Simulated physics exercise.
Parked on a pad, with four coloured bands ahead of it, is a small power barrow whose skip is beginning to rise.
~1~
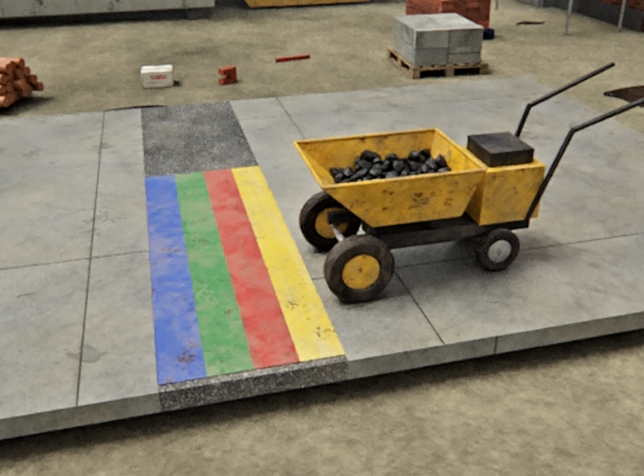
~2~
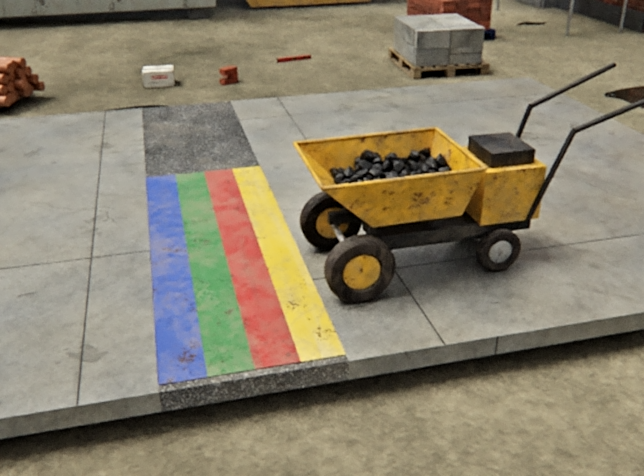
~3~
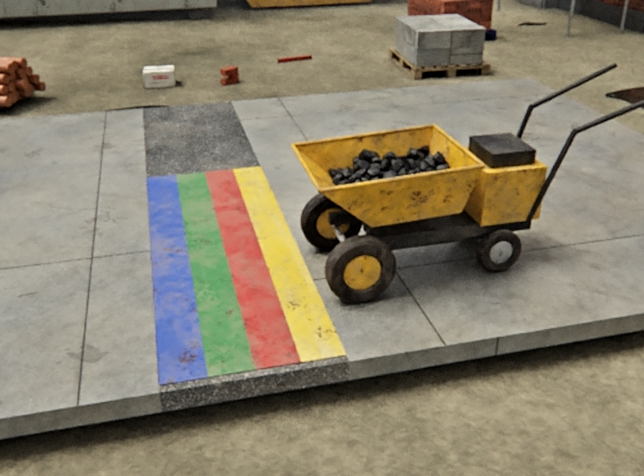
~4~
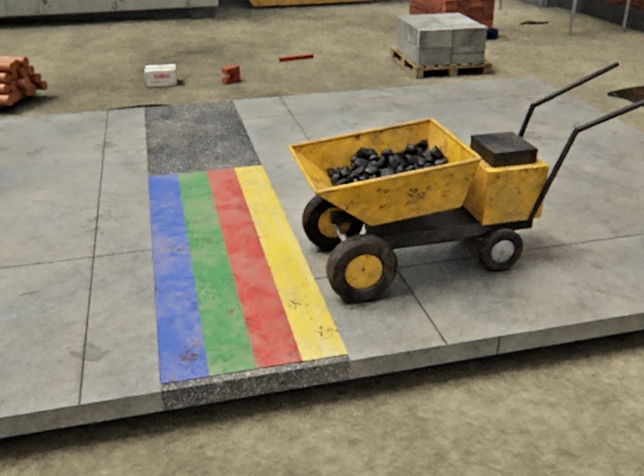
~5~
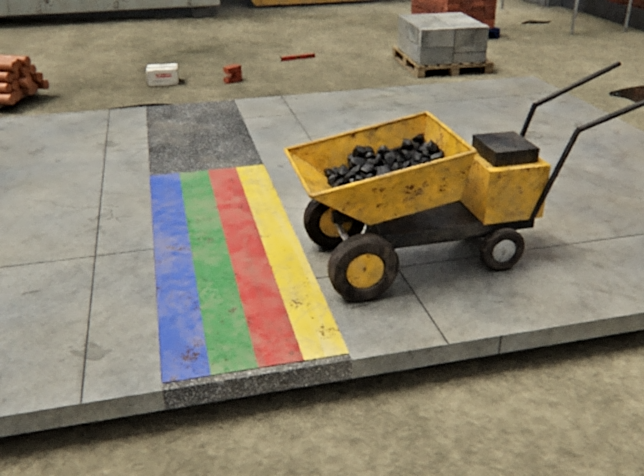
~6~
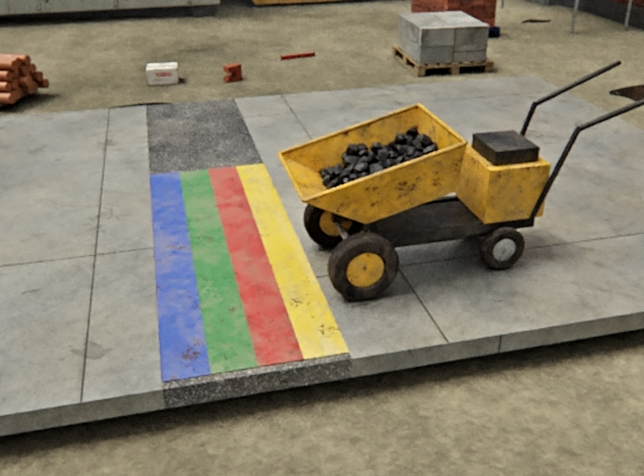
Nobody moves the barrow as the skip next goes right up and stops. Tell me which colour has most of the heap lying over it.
Most of the heap lies over green.
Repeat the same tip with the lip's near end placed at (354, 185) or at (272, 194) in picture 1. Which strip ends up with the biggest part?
One by one: Red and the blue one.
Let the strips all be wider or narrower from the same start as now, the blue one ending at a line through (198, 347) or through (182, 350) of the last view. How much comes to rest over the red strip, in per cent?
Roughly 0 per cent, and 10 per cent.
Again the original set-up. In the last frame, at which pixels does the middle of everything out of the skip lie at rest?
(213, 283).
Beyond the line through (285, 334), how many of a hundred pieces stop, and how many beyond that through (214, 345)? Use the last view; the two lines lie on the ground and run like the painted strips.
That's 90 in a hundred for the first and 40 in a hundred for the second.
Just after the last frame, skip tipped steeply; every one in the skip.
A moment on, skip tipped right over; the larger part in the skip; about a tenth over the red strip; about a tenth over the green strip.
Further on, skip tipped right over; about a tenth in the skip; roughly a quarter over the red strip; roughly a third over the green strip; roughly a quarter over the blue strip; about a tenth off the paint.
When it is over, skip tipped right over; about a tenth in the skip; not one over the yellow strip; roughly a quarter over the red strip; roughly a third over the green strip; roughly a quarter over the blue strip; about a tenth off the paint.
